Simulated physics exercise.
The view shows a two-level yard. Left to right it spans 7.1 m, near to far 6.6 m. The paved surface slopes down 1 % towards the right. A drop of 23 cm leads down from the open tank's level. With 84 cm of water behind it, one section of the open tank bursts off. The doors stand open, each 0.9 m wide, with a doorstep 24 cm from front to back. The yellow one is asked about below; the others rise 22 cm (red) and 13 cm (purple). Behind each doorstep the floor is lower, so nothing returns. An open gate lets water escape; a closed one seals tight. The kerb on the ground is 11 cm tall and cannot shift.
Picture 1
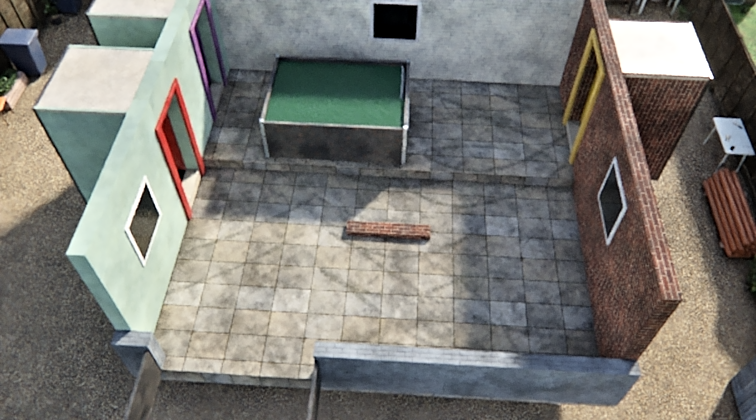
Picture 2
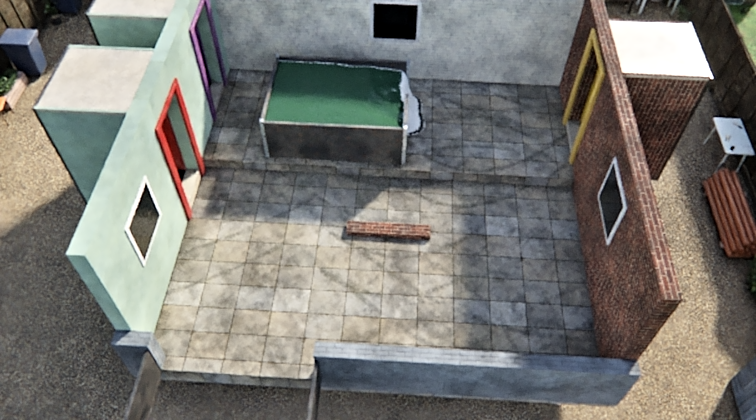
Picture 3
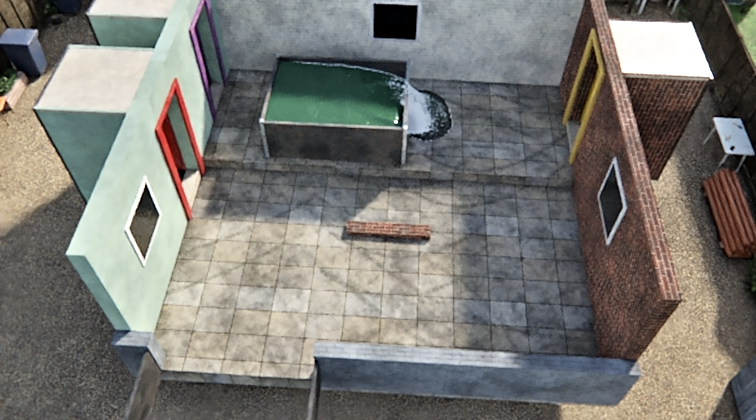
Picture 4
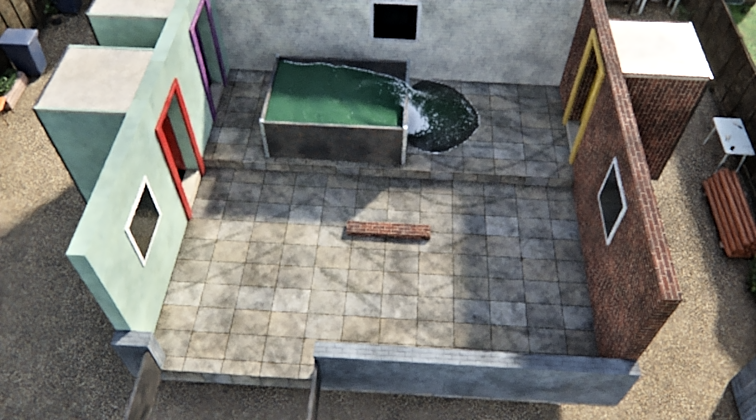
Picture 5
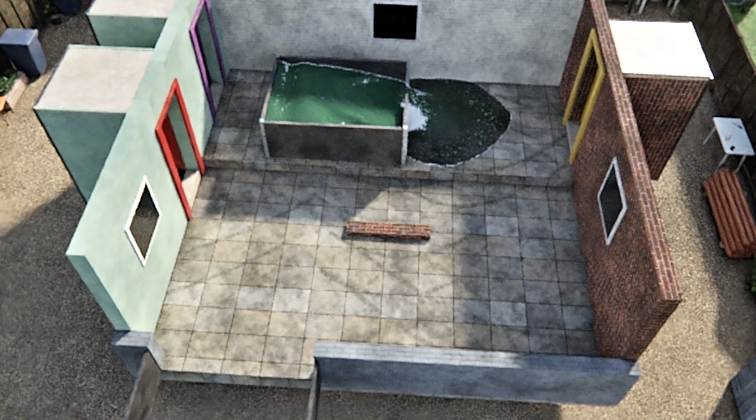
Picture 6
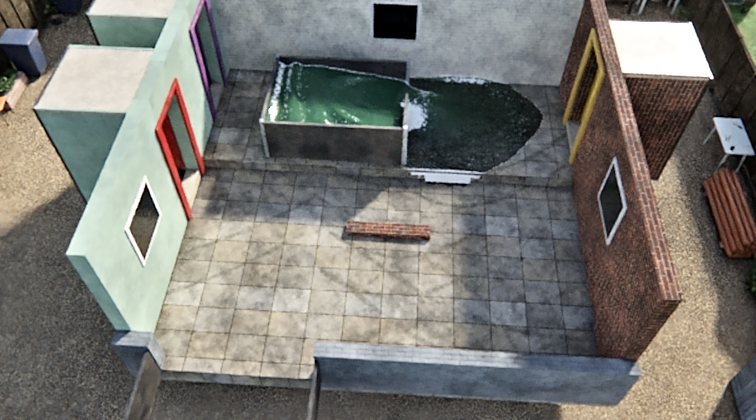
In the video, green water stands in an open tank at the back of a paved, walled yard, then pours out through its right side and spreads rightward across the paving, with some spilling over the step's edge.
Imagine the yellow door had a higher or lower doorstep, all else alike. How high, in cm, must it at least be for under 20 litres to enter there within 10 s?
Close to 31 cm is just enough.
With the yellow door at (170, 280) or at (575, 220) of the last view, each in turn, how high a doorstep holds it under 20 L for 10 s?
Roughly 9.5 and 12.5 cm.
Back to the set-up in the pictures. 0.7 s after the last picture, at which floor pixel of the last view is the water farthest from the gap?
At about (572, 208).
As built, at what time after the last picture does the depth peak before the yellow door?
At about 1.4 s.
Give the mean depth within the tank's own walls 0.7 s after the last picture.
Roughly 61 cm on average.
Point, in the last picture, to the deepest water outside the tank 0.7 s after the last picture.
At about (557, 89).
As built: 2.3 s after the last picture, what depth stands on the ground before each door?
In cm: Yellow 30, red 0, purple 0.
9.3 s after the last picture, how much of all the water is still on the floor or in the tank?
About 88 per cent.
Then, 0.7 s after the last picture water covers 20 % of the floor, deepest (61 cm) near (557, 89); 13 cm at the yellow door, 16 litres in over its 15 cm doorstep.
Then, 2.3 s after the last picture water covers 30 % of the floor, deepest (44 cm) near (560, 106); 30 cm at the yellow door, 153 litres in over its 15 cm doorstep.
Then, 9.3 s after the last picture water covers 85 % of the floor, deepest (18 cm) near (598, 372); 14 cm at the yellow door, 357 litres in over its 15 cm doorstep.
At the yellow door as built, the water peaked near 36 cm, 1.3 s after the last picture.
With a doorstep of 27 cm, 47 litres would have come in within the 10 s; with 36.5 cm, 3 litres. So under 20 litres takes about 31 cm.
